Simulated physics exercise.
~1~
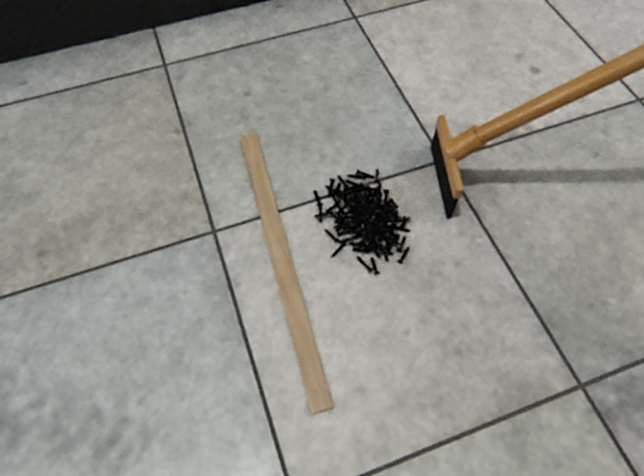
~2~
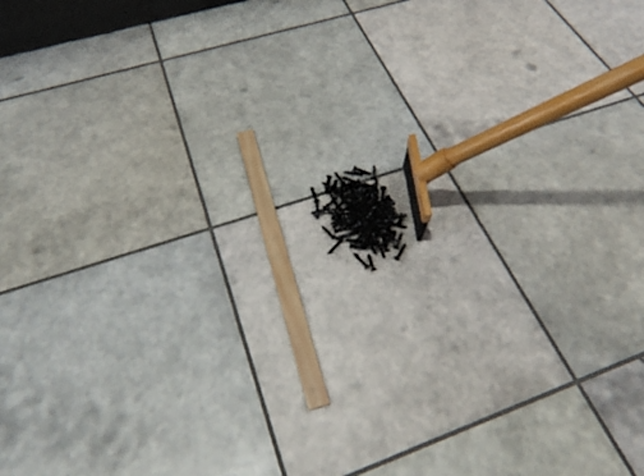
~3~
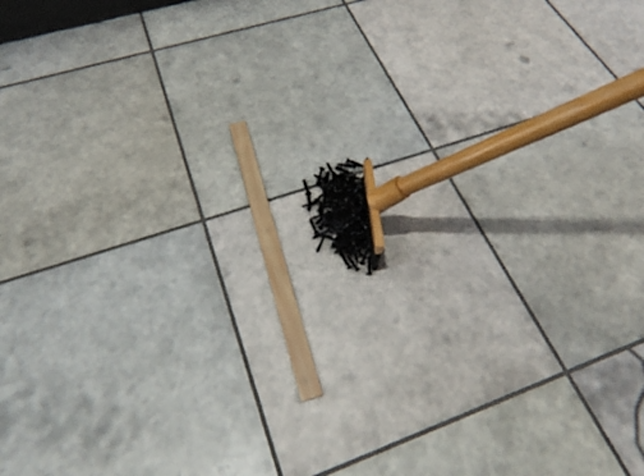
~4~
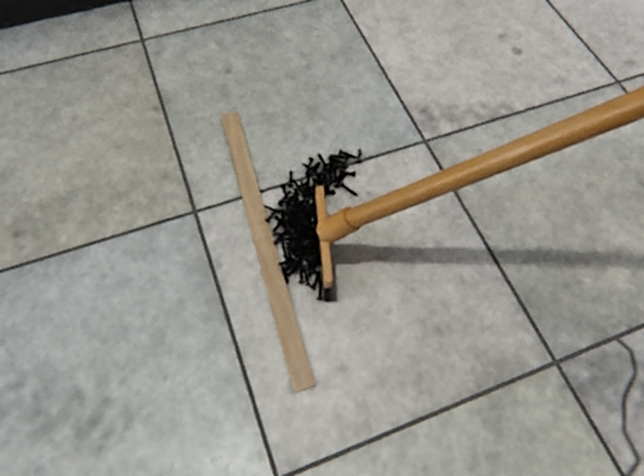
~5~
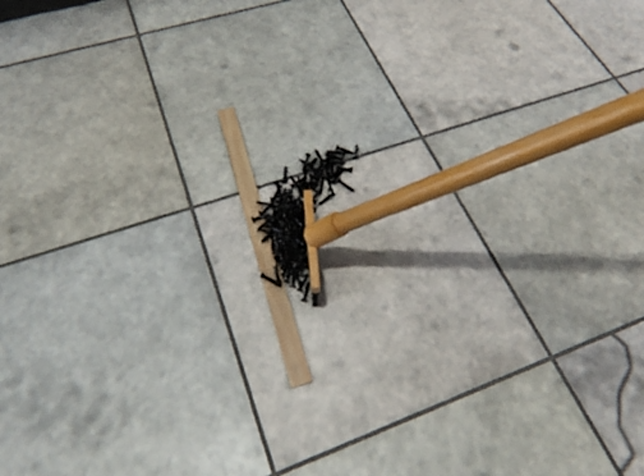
On a grey tiled floor, a squeegee with a wooden handle moved left into a pile of small black screws and pushed them toward a thin wooden strip, ending with the pile bunched against the strip and some screws trailing off behind.
